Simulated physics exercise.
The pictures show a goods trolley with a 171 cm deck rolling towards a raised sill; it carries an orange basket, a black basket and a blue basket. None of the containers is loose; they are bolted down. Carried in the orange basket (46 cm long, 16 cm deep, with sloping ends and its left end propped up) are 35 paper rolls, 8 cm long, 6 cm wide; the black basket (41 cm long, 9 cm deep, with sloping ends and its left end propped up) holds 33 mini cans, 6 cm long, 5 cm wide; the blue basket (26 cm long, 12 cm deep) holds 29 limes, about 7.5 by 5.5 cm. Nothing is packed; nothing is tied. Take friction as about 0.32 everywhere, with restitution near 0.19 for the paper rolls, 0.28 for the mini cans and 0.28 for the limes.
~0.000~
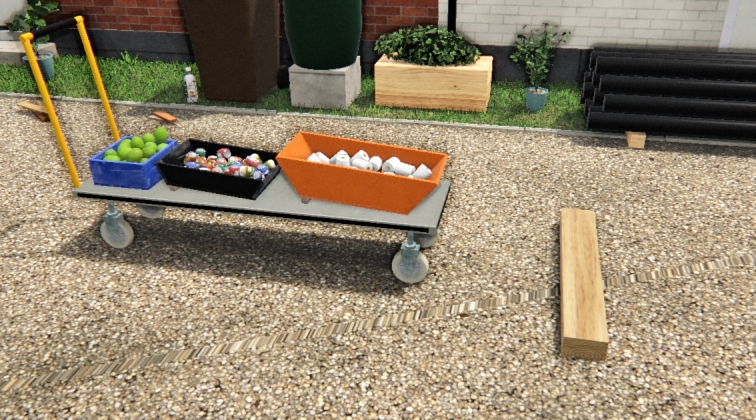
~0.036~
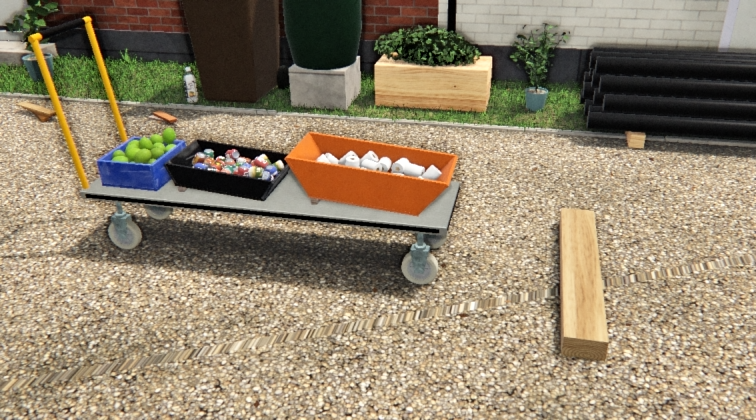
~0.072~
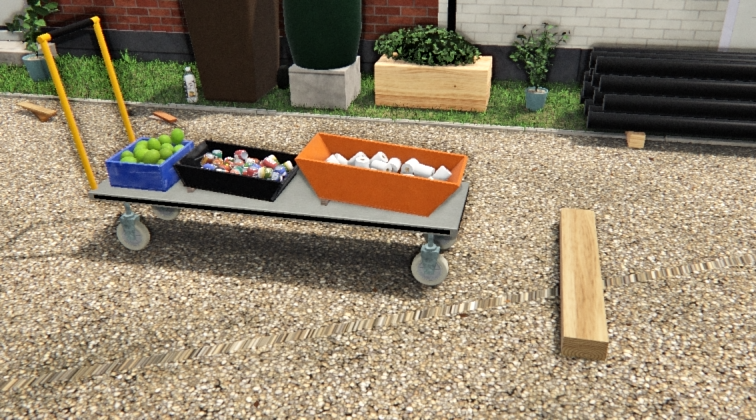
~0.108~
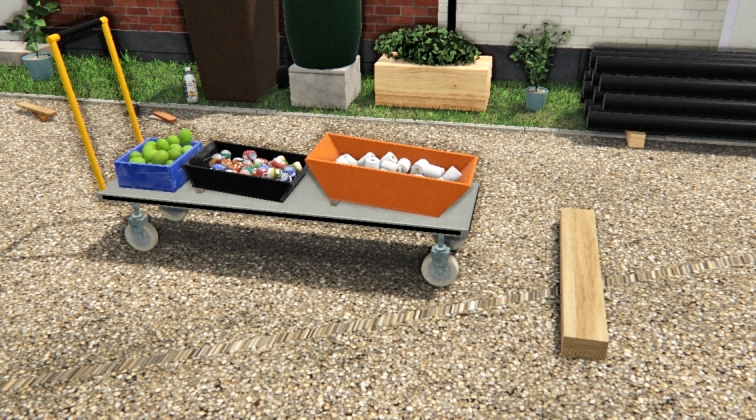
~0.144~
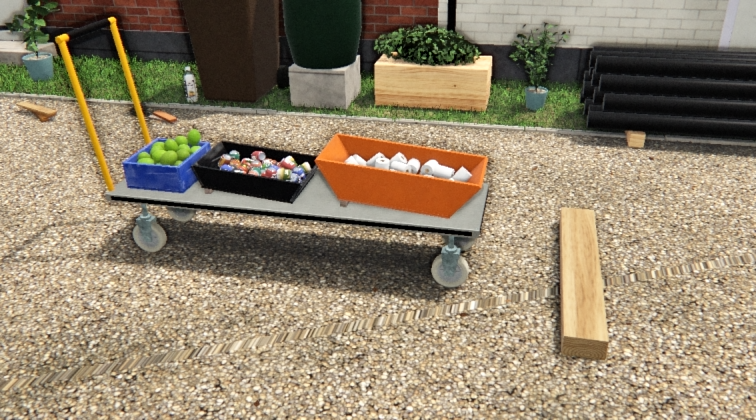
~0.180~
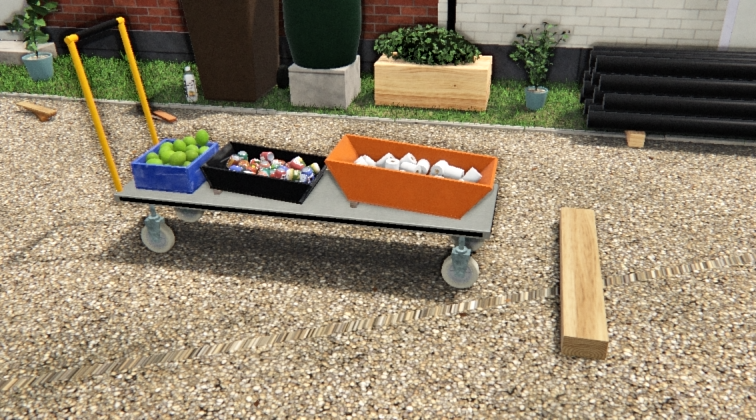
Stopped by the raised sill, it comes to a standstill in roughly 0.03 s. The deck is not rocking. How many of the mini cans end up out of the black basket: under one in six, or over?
Under one in six.
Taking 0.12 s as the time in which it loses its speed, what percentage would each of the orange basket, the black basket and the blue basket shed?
That way you'd get orange basket at 0, black basket at 0, and blue basket at 0 percent.
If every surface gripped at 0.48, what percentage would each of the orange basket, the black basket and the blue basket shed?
You'd see orange basket shed 0 percent, black basket shed 0 percent, and blue basket shed 10 percent.
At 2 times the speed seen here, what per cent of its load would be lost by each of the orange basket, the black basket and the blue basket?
Orange basket 10, black basket 30, blue basket 10 per cent.
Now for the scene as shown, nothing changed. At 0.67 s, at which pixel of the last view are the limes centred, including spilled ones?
Pixel (250, 167), give or take.
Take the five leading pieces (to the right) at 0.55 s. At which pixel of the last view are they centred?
They'd be centred about (550, 186) in the last picture.
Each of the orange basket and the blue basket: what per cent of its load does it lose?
Orange basket: 0 %; blue basket: 5 %.
After 0.45 s, the wheels strike.
After 0.55 s, orange basket 35 in, 0 out, black basket 33 in, 0 out and blue basket 28 in, 1 out.
After 0.67 s, orange basket 35 in, 0 out, black basket 33 in, 0 out and blue basket 28 in, 1 out.
After 0.90 s, orange basket 35 in, 0 out, black basket 32 in, 1 out and blue basket 28 in, 1 out.
Final count (at 1.40 s), orange basket 35 in, 0 out, black basket 32 in, 1 out and blue basket 28 in, 1 out. Asked share, 1 of 33, 3 per cent.
